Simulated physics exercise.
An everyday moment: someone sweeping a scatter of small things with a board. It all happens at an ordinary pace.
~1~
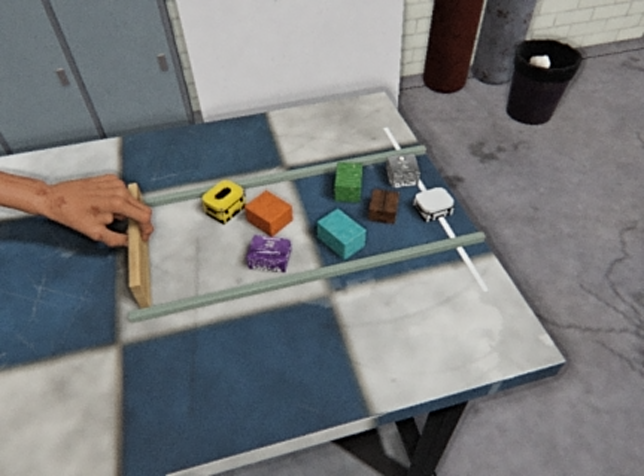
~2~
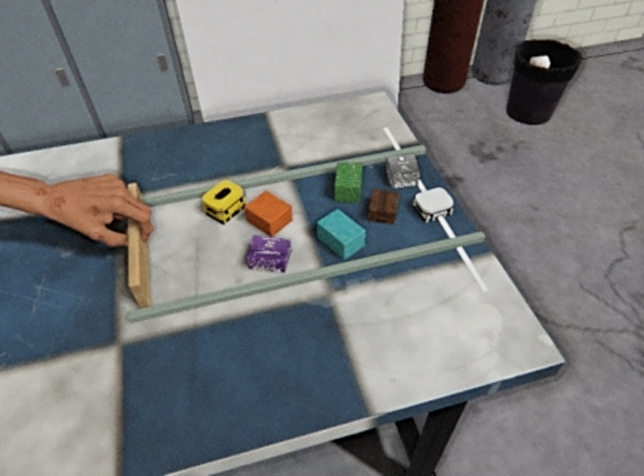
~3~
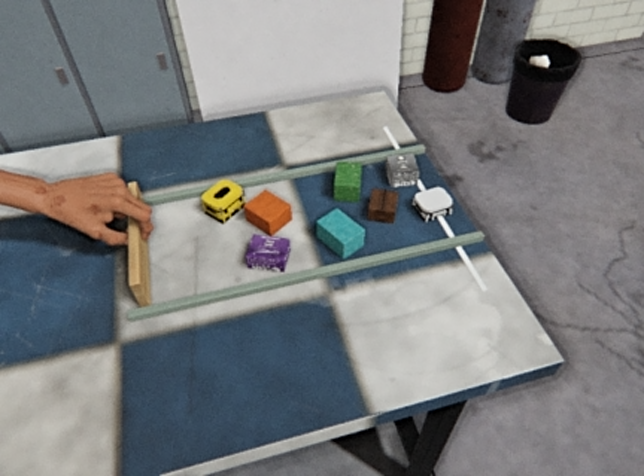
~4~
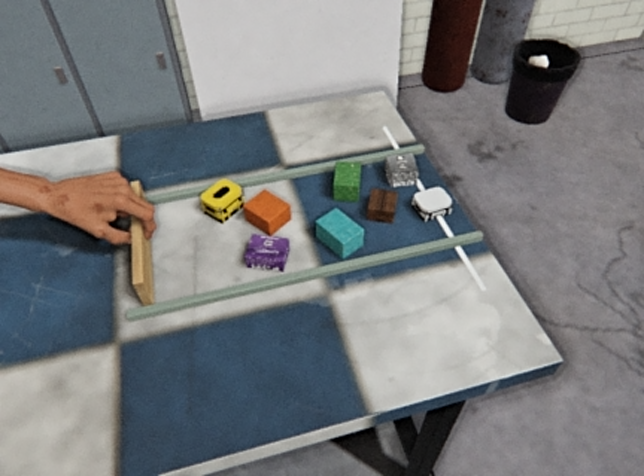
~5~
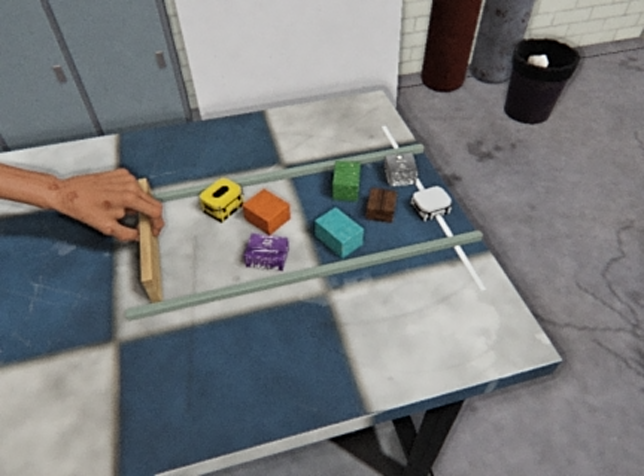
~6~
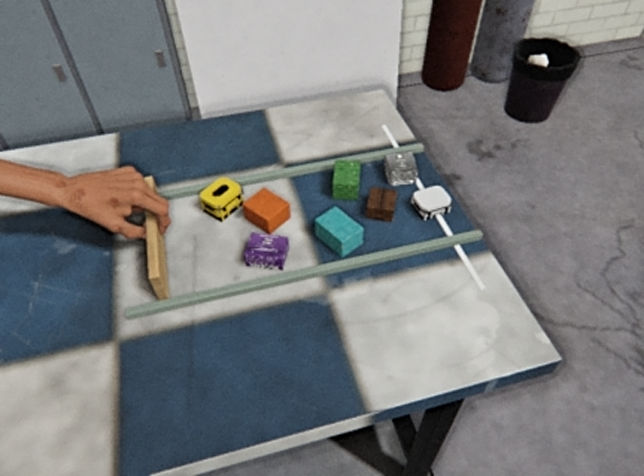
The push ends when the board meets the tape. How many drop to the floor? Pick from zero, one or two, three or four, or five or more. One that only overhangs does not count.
As it turns out, the number that fall off is five or more.
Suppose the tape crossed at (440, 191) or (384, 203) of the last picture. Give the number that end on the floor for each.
In that order 8 and 2.
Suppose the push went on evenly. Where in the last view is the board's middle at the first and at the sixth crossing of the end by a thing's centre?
About (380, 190), then (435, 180).
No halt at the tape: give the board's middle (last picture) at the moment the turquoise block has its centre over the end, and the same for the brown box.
For the turquoise block at (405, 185), for the brown box at (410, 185).
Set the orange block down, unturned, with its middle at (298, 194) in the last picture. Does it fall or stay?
From there it does not fall.
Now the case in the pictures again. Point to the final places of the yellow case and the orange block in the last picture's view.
First (430, 163), then (441, 184).
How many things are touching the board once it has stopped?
That makes 3.
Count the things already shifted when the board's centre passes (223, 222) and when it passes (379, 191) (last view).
First 1, then 8.
A little later, none off yet; white case at rest near (431, 203); grey box at rest near (401, 169); brown box at rest near (382, 204).
Next, none off yet; white case at rest near (431, 203); grey box moving near (406, 167); brown box shifted a little near (391, 196).
When it is over, the number that fall off is five or more; down, turquoise block, green block, brown box, grey box and white case.
